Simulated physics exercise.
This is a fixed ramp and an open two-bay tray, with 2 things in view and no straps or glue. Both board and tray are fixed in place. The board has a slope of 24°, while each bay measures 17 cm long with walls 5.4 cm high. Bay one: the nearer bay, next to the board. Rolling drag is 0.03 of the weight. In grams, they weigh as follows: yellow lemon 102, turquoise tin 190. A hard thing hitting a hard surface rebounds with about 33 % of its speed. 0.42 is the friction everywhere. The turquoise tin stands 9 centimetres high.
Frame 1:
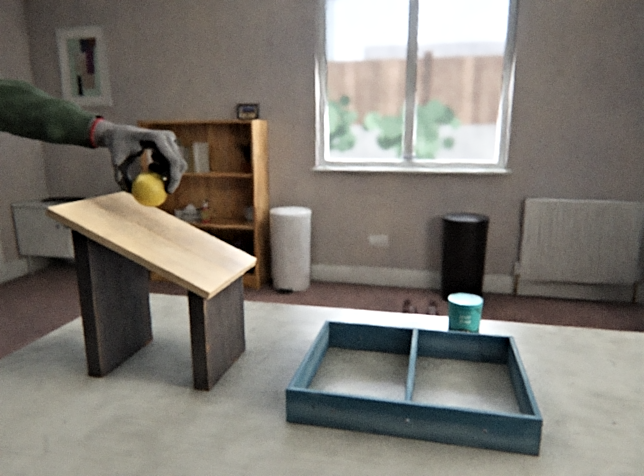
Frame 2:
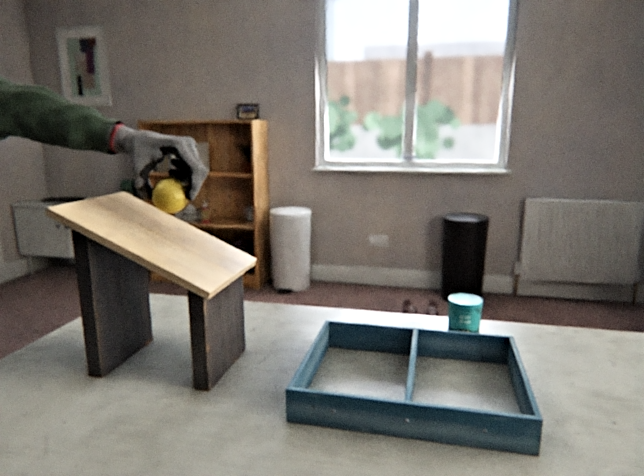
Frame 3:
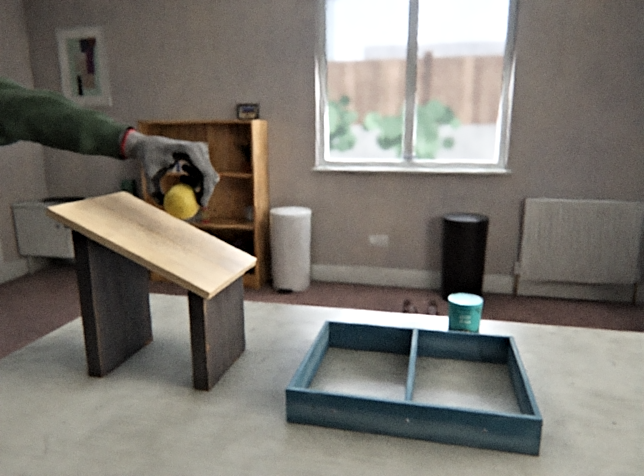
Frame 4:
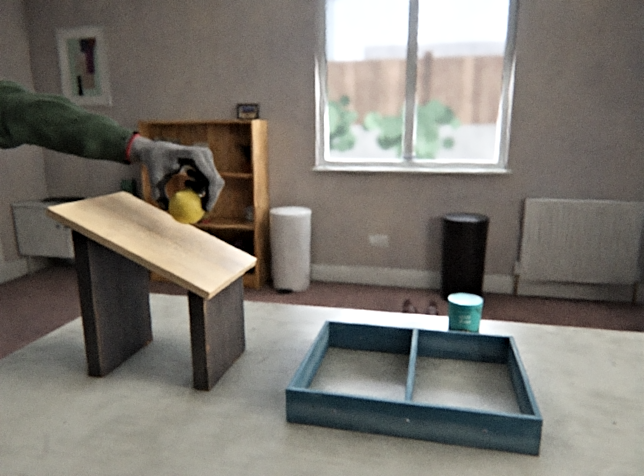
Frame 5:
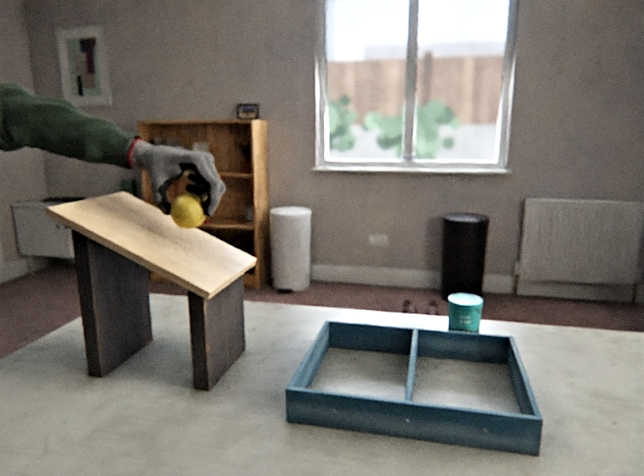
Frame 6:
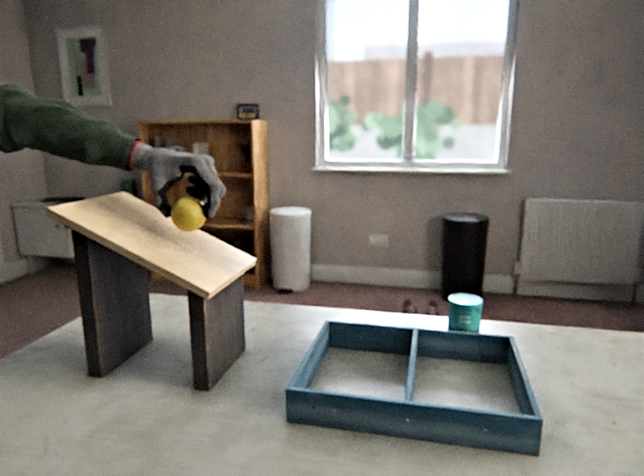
A gloved hand moves a yellow lemon rightward above a sloping board, then holds it still.
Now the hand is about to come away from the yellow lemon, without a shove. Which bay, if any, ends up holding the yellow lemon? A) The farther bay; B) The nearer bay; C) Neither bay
The answer is C.
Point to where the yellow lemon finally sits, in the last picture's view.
It ends up at about (249, 356).
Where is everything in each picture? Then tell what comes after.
In the first picture, 8 cm from its drop point; yellow lemon (150, 189); turquoise tin (464, 319).
In the second picture, 4 cm from its drop point; yellow lemon (171, 196); turquoise tin (464, 319).
In the third picture, 2 cm from its drop point; yellow lemon (182, 201); turquoise tin (464, 319).
In the fourth picture, 1 cm from its drop point; yellow lemon (187, 207); turquoise tin (464, 319).
The fifth picture shows held still over the board; yellow lemon (189, 211); turquoise tin (464, 319).
The sixth picture shows held still over the board; yellow lemon (189, 214); turquoise tin (464, 319).
Then, 0.30 s past the last view, yellow lemon near (214, 244).
Then, 0.50 s past the last view, yellow lemon near (290, 318).
Then, 0.70 s past the last view, it is outside the bays; yellow lemon near (256, 354).
Finally, it is outside the bays; turquoise tin still in place (within 4 cm). Final places as that camera would see them, yellow lemon near (249, 356).
